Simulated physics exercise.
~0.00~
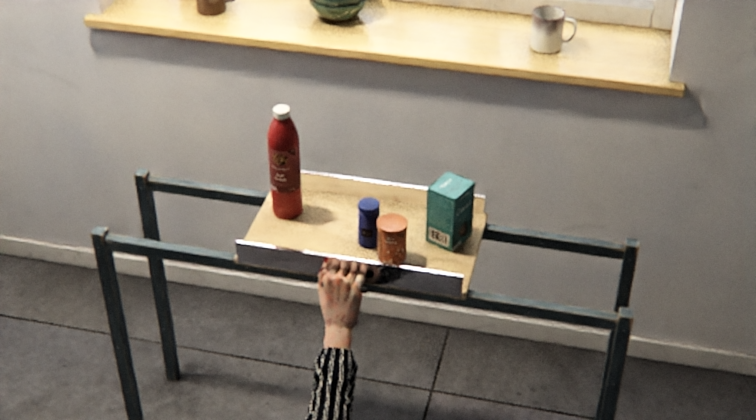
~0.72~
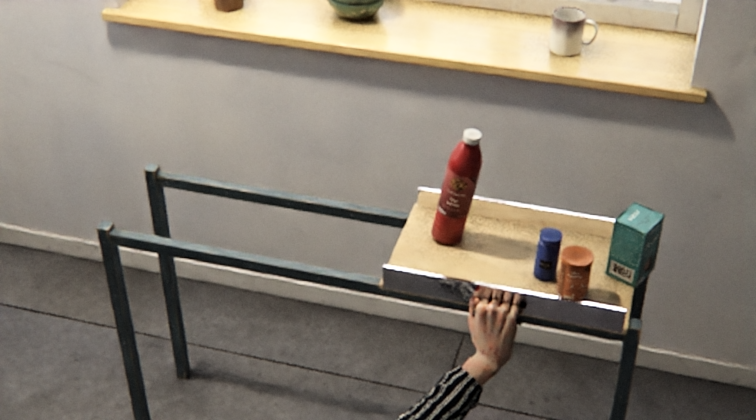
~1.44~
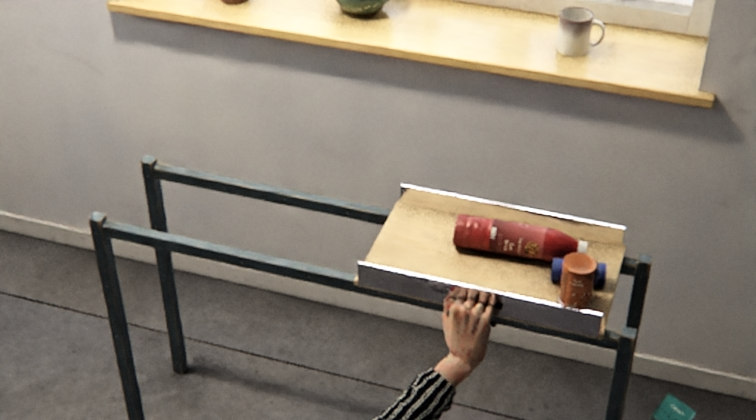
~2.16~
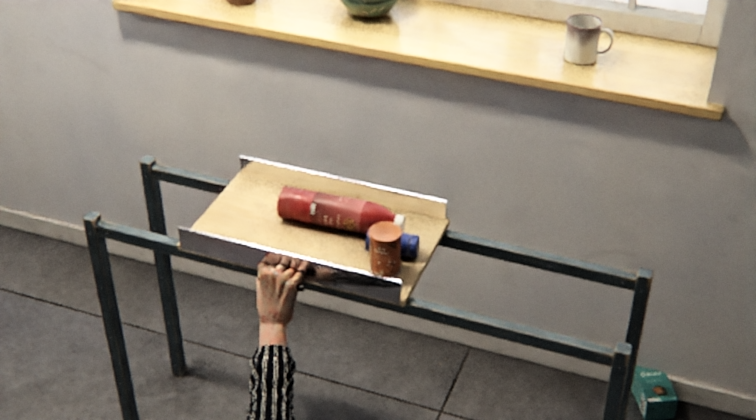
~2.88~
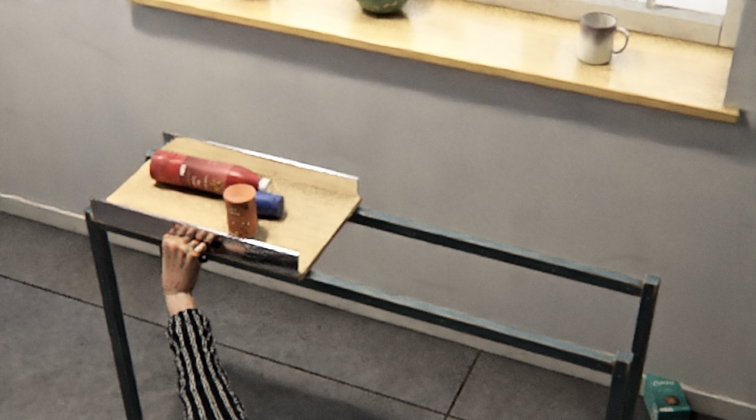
A wooden tray with low metal rails slides along a dark frame beneath a windowsill, seen from above and in front, carrying a red bottle, a blue shaker, an orange tin and a turquoise carton. A hand in a striped sleeve grips its near edge and moves it right, where the bottle leans. The carton drops off the right end to the floor, while the bottle and shaker topple onto the tray. The hand then moves the tray far to the left. It ends there with the tin still upright beside the fallen bottle and shaker.
